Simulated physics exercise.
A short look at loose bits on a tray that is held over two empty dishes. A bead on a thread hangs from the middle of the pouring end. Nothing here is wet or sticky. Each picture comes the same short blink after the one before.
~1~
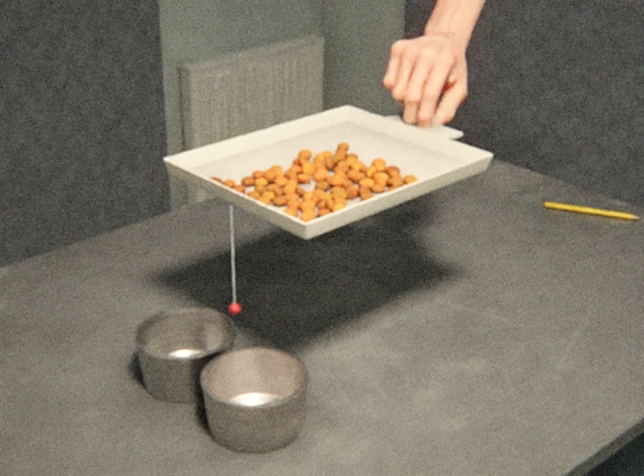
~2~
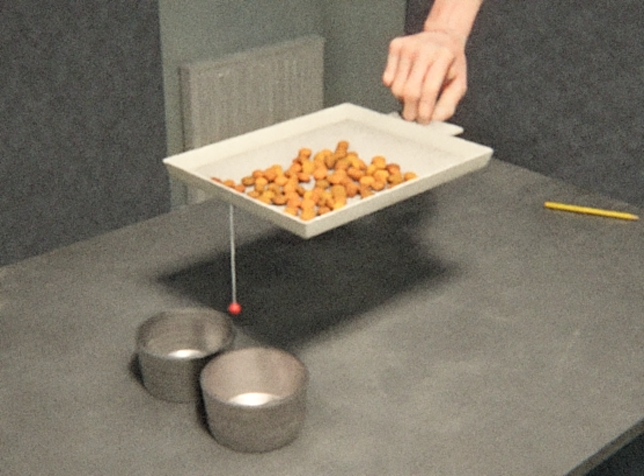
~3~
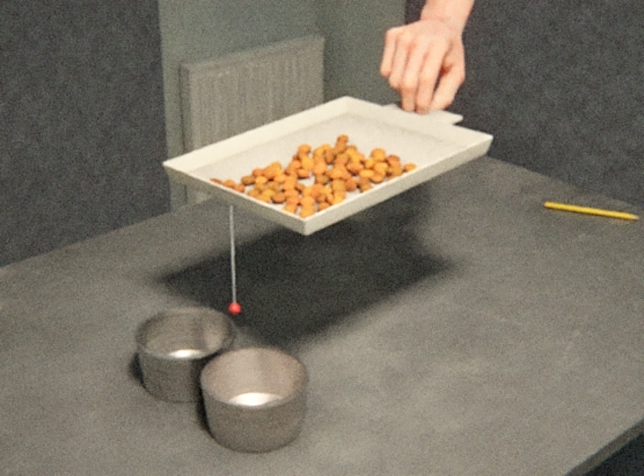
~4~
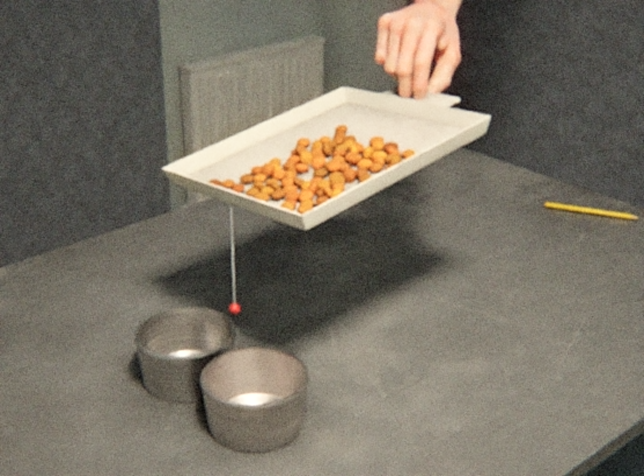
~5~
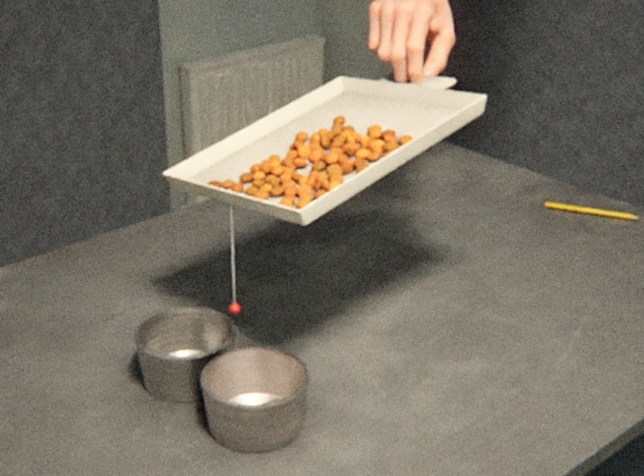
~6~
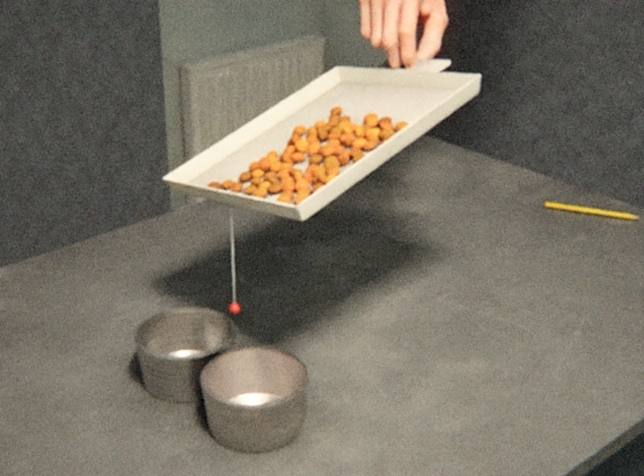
A hand raises the far end of a pale tray of small brown pieces, gradually tilting it toward its lower left corner above two empty dishes, while a red bead hangs still on a thread and the pieces stay bunched together.
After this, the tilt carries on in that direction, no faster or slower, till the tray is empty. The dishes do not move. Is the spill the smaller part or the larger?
The two hold less than half of the load.
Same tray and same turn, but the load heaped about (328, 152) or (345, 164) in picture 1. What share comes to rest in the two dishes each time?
Near 10 % and 10 %.
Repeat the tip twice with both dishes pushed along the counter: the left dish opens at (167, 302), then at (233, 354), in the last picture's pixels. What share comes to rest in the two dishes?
First some 70, then 0 per cent.
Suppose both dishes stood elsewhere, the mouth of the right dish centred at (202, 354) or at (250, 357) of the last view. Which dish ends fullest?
One: Left. Two: Left.
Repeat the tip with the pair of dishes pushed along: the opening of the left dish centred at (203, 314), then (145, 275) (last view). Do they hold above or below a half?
One: Under half. Two: Most of it.
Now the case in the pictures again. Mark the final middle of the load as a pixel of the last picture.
At about (160, 339).
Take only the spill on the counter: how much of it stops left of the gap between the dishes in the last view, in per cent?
Close to 80 per cent.
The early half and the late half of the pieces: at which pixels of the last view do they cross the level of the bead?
Early half (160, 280), late half (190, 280).
Soon, tray tipped steeply; most on the tray; about a quarter in the air.
A while on, tray tipped past a quarter turn; a stray few on the tray; about a quarter in the left dish; most outside both; a small part in the air.
Towards the end, tray tipped past a quarter turn; about a quarter in the left dish; most outside both.
Finally, tray tipped past a quarter turn; none in the right dish; about a quarter in the left dish; most outside both.
